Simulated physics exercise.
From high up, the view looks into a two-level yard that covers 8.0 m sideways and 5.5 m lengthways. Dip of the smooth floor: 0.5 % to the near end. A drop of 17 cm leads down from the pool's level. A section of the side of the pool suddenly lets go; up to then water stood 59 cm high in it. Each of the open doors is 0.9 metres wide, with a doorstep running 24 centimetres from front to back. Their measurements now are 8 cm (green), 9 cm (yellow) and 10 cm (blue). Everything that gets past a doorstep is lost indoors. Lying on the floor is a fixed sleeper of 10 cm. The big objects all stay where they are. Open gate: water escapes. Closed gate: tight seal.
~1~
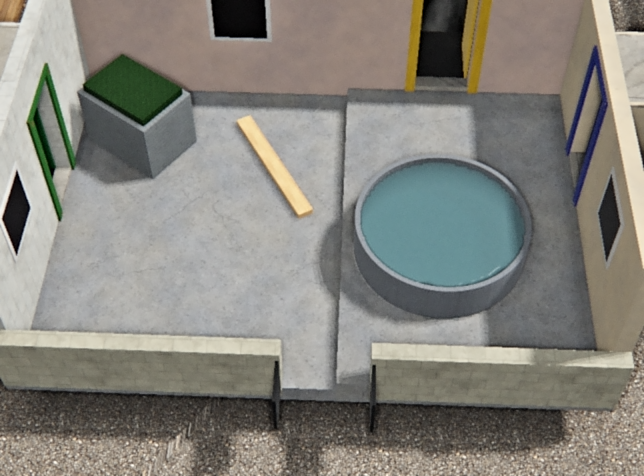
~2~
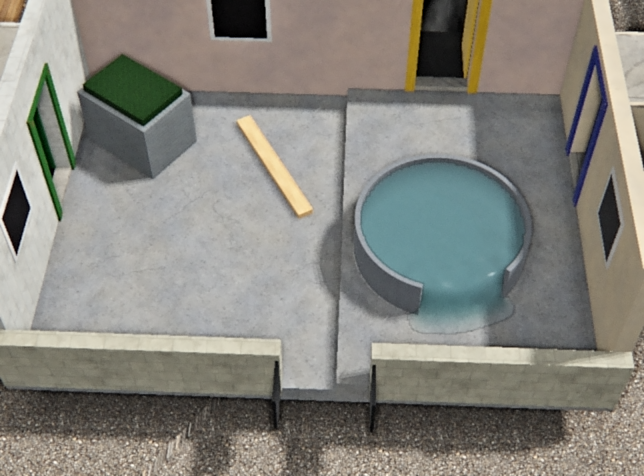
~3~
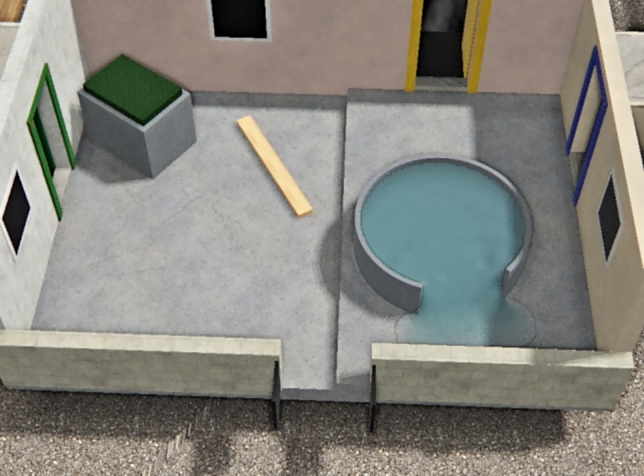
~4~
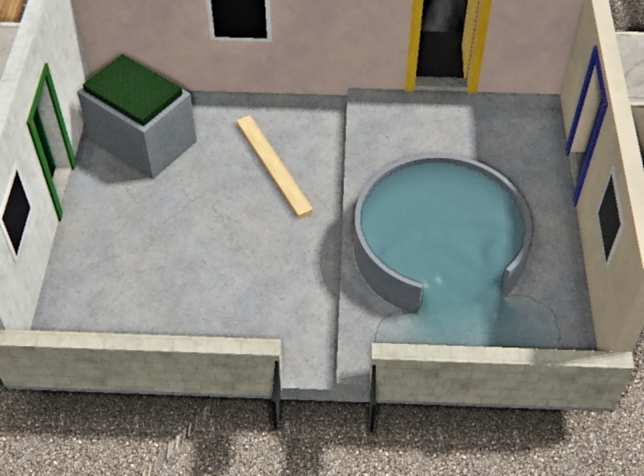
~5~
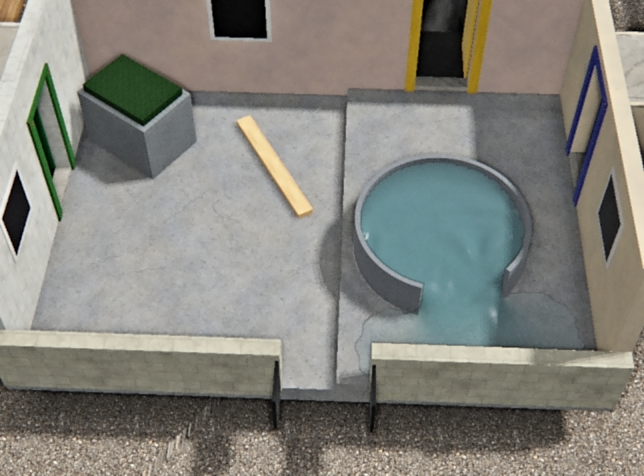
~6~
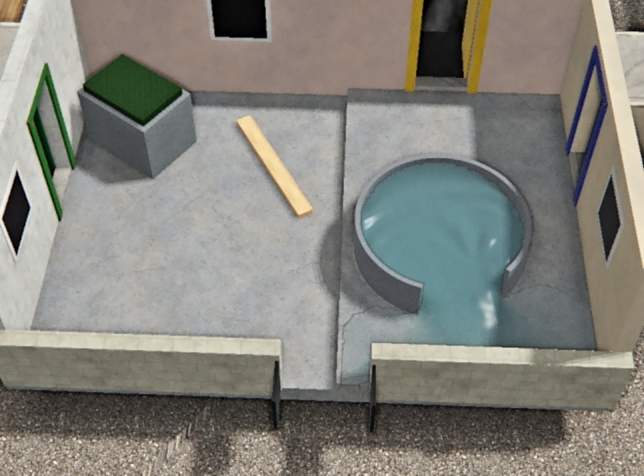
A walled grey yard with a slightly raised right side is seen from high up by a still camera. A round grey pool of blue-green water stands on the right, with a yellow-framed doorway behind, a blue one right, a green one left, and a pale plank and green-topped block across the yard. The pool's front side opens, and water pours out, spreading over the nearby floor towards the front wall and sideways.
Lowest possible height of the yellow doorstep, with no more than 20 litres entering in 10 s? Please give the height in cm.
I would say 7 cm.
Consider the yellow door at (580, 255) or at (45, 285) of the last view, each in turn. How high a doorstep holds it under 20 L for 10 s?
7.0 and 6.0 cm.
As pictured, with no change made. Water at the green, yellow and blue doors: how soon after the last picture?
At green it's 3.6 s, at yellow 2.6 s, and at blue 1.6 s.
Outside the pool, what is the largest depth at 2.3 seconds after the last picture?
It gets to close to 35 centimetres there.
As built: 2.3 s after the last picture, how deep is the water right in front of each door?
Depths, in cm - green: 0, yellow: 0, blue: 5.
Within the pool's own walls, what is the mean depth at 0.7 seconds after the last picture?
The mean depth is about 41 cm.
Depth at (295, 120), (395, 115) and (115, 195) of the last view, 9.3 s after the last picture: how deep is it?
Going through the spots in order gives 8, 5 and 6 centimetres.
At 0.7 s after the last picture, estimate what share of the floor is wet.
Wet share: Near 10 %.
Then, 0.7 s after the last picture water covers 10 % of the floor, deepest (55 cm) near (597, 377); it has not reached the yellow door.
Then, 2.3 s after the last picture water covers 50 % of the floor, deepest (35 cm) near (583, 377); it has not reached the yellow door.
Then, 9.3 s after the last picture water covers 95 % of the floor, deepest (14 cm) near (104, 91); 6 cm at the yellow door, 6 litres in over its 9 cm doorstep.
At the yellow door as built, the water peaked near 11 cm, 3.9 s after the last picture.
With a doorstep of 6 cm, 31 litres would have come in within the 10 s; with 8.5 cm, 9 litres. So under 20 litres takes about 7 cm.
